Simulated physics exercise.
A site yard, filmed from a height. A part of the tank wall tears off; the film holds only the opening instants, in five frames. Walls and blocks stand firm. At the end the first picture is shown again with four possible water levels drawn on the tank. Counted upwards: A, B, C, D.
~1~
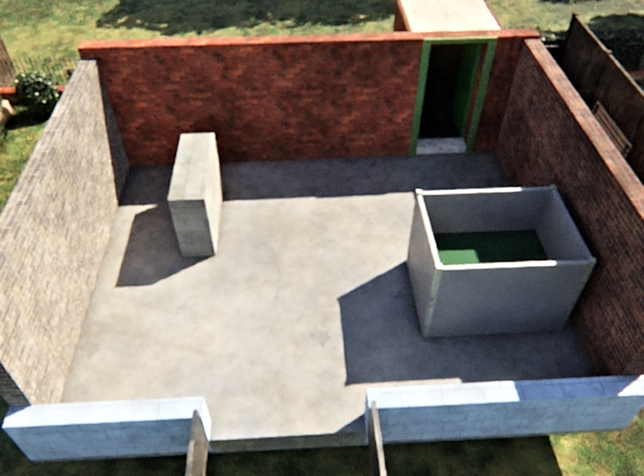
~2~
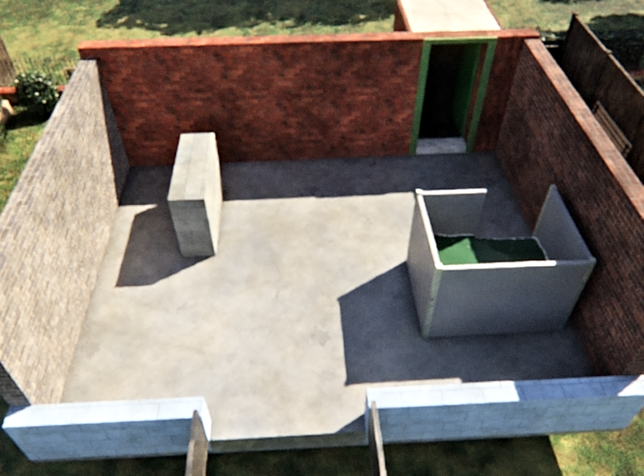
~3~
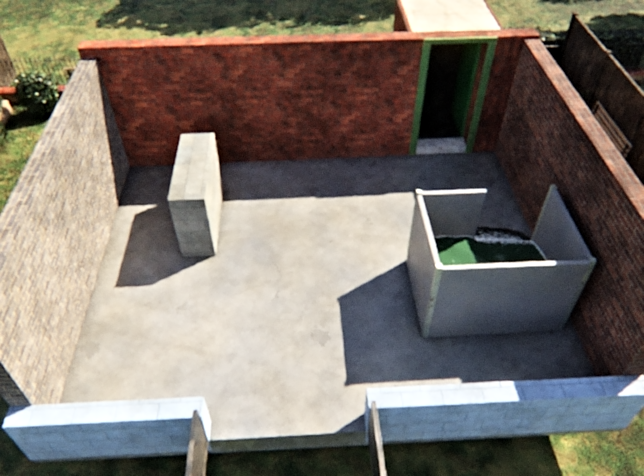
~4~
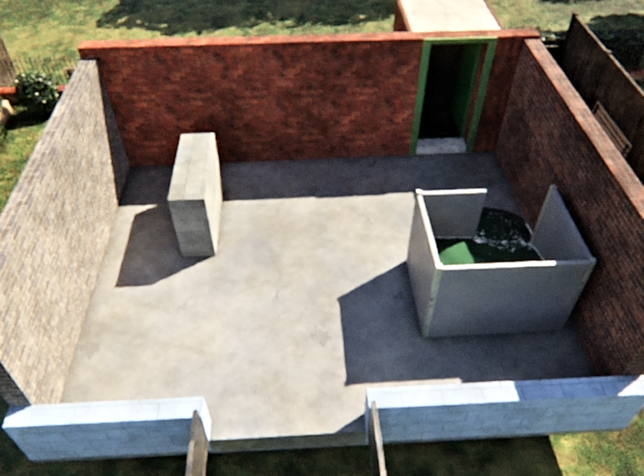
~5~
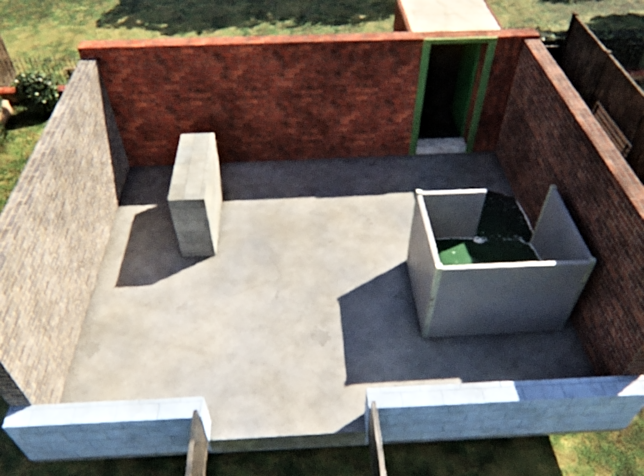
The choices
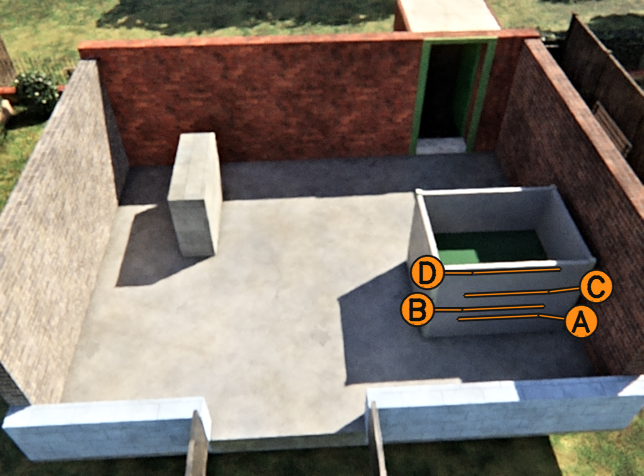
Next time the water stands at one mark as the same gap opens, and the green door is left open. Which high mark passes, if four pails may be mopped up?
A is the one.
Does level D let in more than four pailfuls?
Yes.
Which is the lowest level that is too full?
That is level B.
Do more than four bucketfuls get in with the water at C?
Yes, that goes wrong.
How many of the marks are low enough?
One of them.
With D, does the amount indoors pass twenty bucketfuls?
Yes, it does.
On the marked copy, A at (499, 317); B at (502, 307); C at (507, 293); D at (515, 271); from the bottom up A, B, C, D.
Choosing A, a bucket or two gets in.
Choosing B, about 8 bucketfuls get in.
Choosing C, dozens of bucketfuls pour in.
Choosing D, dozens of bucketfuls pour in.
